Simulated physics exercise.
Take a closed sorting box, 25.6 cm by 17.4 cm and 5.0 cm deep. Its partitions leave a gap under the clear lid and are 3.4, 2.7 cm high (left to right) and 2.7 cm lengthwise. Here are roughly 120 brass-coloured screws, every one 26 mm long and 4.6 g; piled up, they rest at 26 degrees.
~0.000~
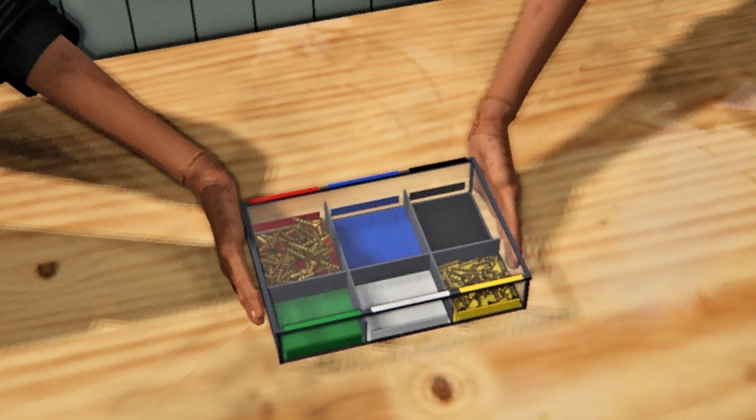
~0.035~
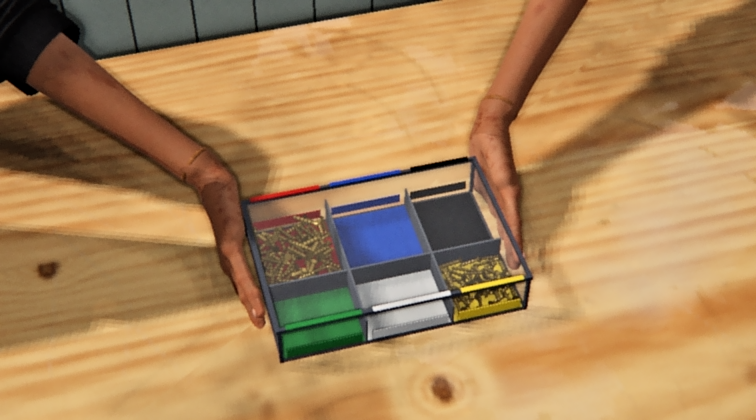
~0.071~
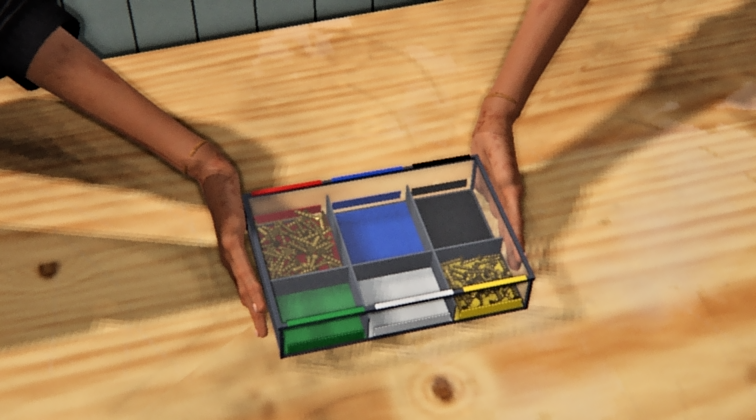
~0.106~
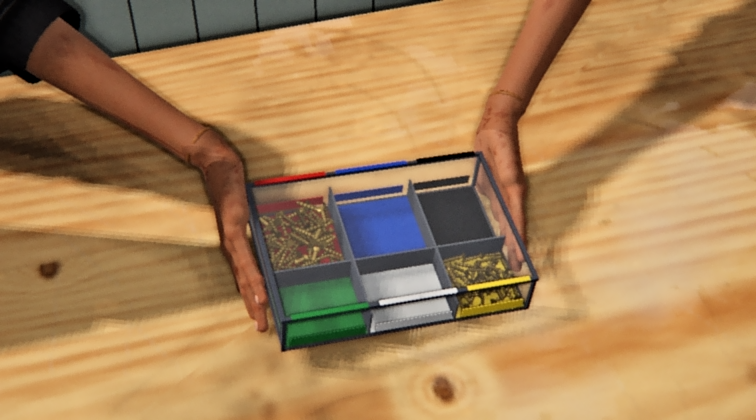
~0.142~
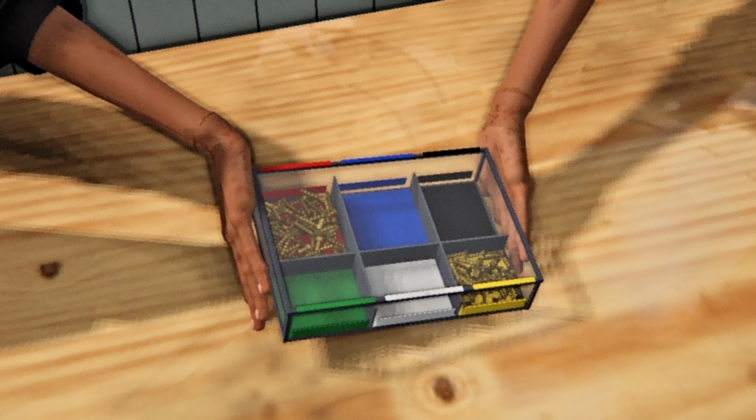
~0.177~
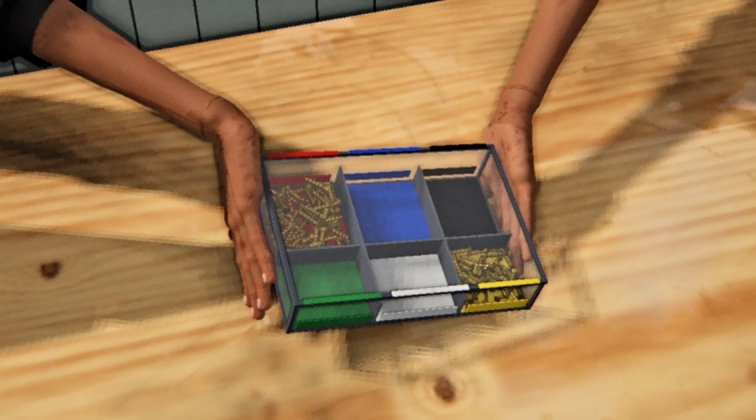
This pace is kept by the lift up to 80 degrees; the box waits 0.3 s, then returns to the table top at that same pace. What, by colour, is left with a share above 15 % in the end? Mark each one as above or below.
Marked: Red compartment above; blue compartment below; green compartment below; yellow compartment above; white compartment below; black compartment below.
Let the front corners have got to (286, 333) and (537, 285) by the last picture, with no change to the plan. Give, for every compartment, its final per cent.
Result - red: 25 %; blue: 0 %; green: 30 %; yellow: 35 %; white: 5 %; black: 0 %.
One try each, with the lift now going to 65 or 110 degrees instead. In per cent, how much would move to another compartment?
Roughly 20 percent, then roughly 30 percent.
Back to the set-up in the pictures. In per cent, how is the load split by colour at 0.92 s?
It splits as red 50, blue 0, green 5, yellow 35, white 5 and black 0 percent.
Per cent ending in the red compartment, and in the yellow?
In red it's 40, in yellow it's 45.
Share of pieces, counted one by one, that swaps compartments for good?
About 25 per cent.
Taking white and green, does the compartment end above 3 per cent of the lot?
Checking white: It clears; checking green: It clears.
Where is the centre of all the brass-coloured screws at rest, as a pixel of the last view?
Approximately (423, 288) in the last view.
Then, at 0.92 s, tilt 80 degrees; red 50 %, green 5 %, yellow 35 %, white 5 %.
Then, at 1.42 s, tilt 44 degrees; red 40 %, blue 5 %, green 5 %, yellow 45 %, white 10 %.
After 1.99 s, tilt 0 degrees; red 40 %, blue 5 %, green 5 %, yellow 45 %, white 10 %.
At rest (2.4 s), red 40 %, blue 5 %, green 5 %, yellow 45 %, white 10 %, black 0 %.
